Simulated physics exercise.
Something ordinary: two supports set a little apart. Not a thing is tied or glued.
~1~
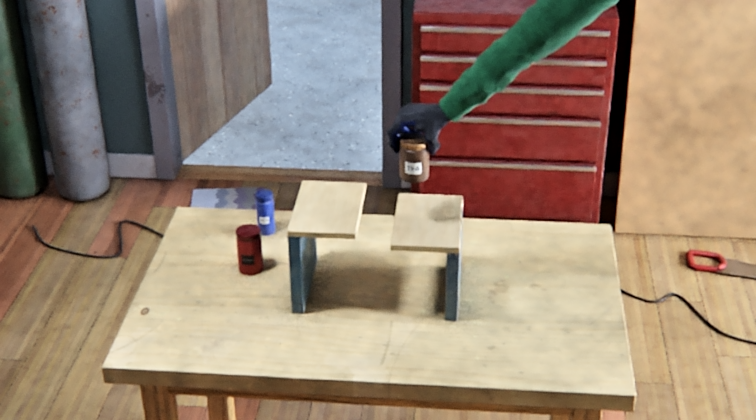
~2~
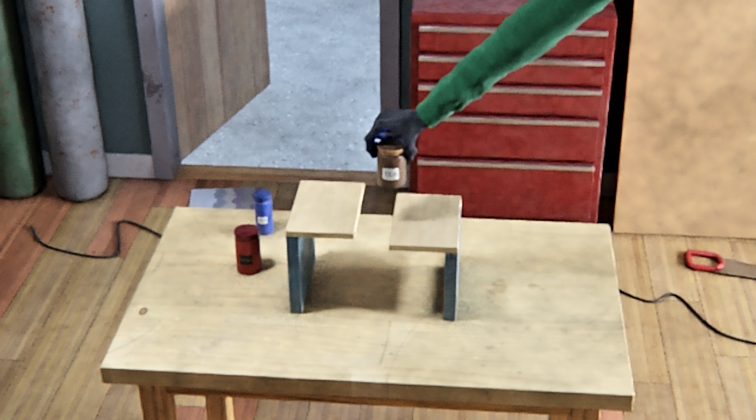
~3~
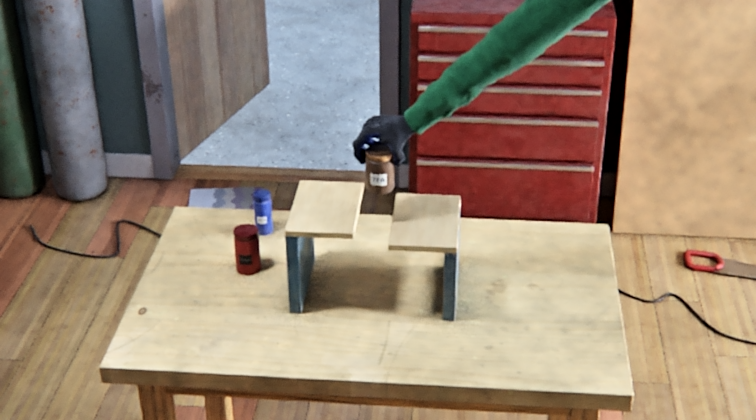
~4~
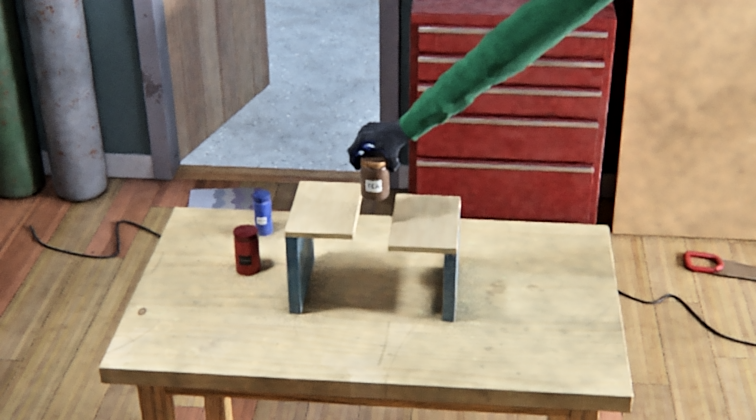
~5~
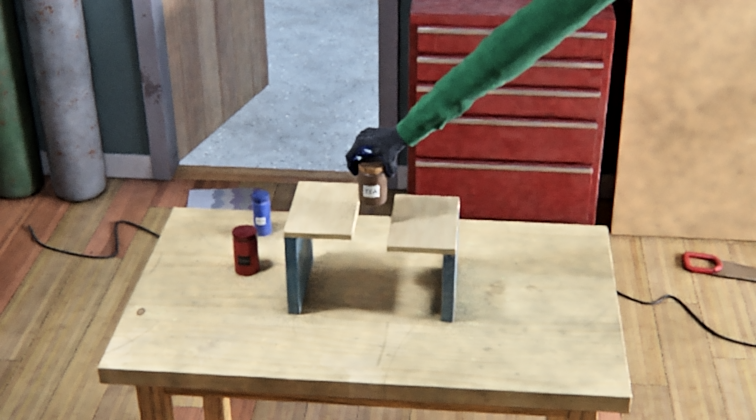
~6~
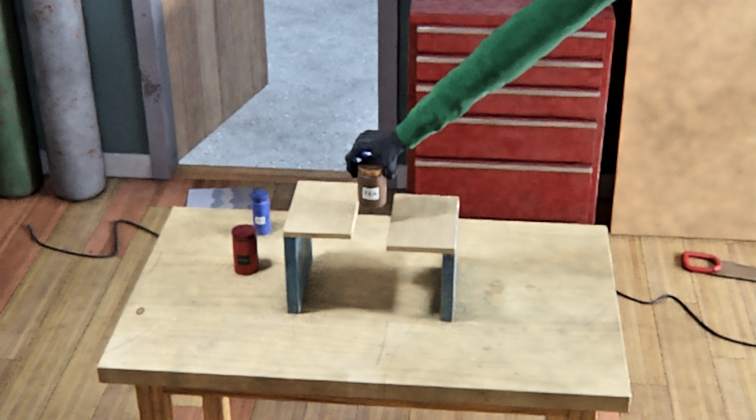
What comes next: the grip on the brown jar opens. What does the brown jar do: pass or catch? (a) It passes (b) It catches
The answer is a.
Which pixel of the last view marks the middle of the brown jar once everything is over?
Roughly (373, 273).
Then, 0.20 s later than the last frame, brown jar moved about its own width near (372, 201).
Then, 0.30 s later than the last frame, brown jar moved well along near (372, 253).
Then, 0.40 s later than the last frame, brown jar moved well along near (372, 264).
When it is over, moved from the start, brown jar; the other 2 as before. End places, in pixels of the last picture, brown jar near (373, 273). The jar goes down the gap.
